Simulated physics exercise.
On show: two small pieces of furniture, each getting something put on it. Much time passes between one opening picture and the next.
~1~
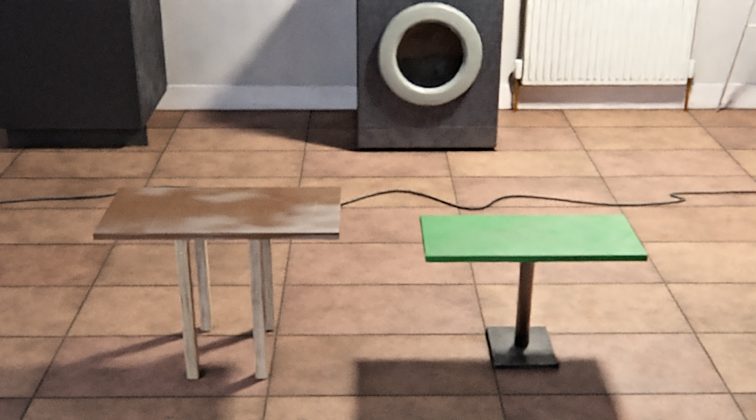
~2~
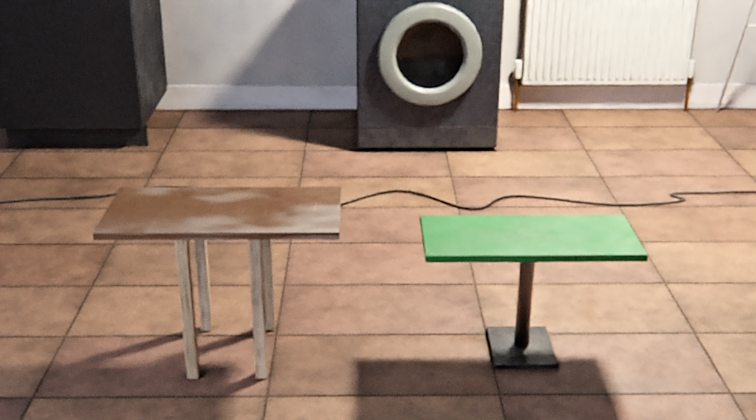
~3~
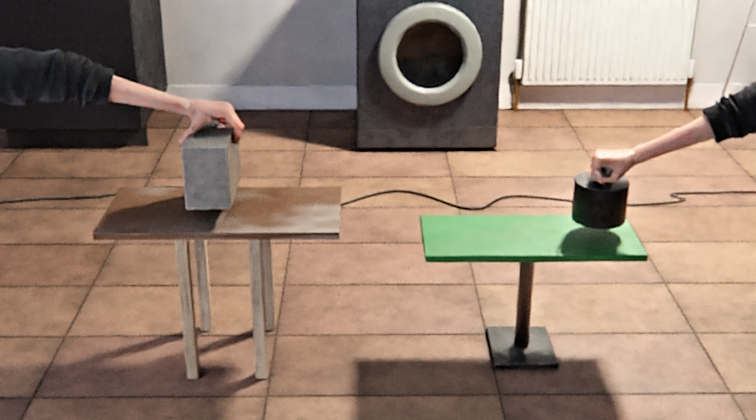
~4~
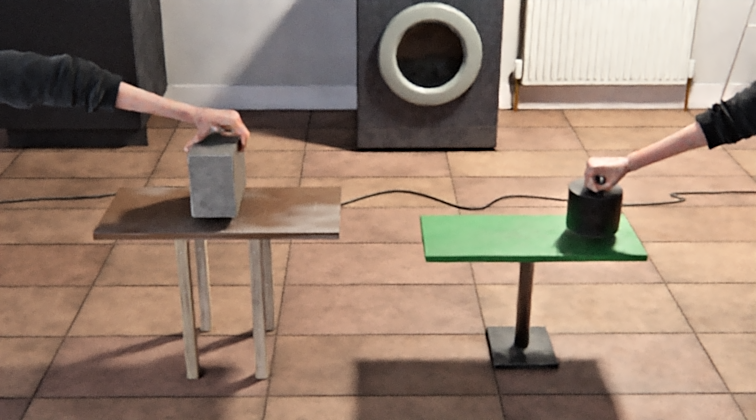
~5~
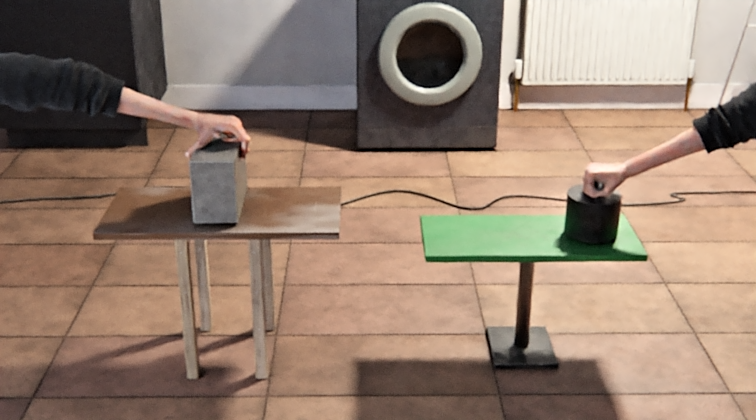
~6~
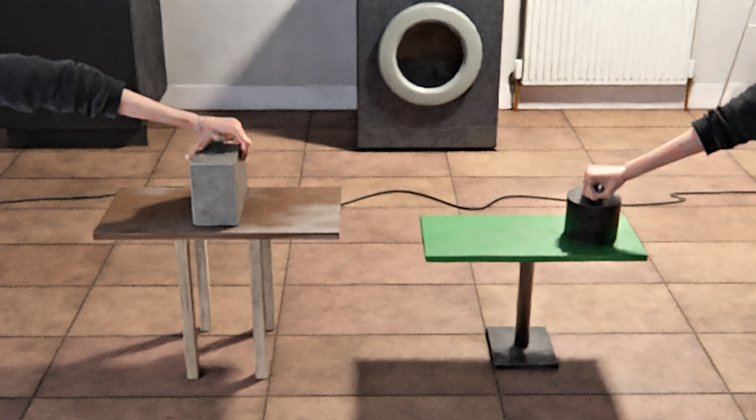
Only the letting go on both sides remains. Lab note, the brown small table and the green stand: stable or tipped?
Brown small table: Stable, green stand: Tipped.
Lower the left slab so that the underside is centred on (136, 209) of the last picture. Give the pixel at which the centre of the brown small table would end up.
Near (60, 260).
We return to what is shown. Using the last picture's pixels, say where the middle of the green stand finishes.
(652, 270).
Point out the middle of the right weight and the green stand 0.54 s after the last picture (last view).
The first at (660, 245), the second at (596, 238).
Then, 0.54 s after the last picture, brown small table at rest near (224, 212); green stand tipped 29° from how it was near (596, 238).
At rest, the brown small table holds firm, near (224, 212); the green stand overbalances, near (652, 270).
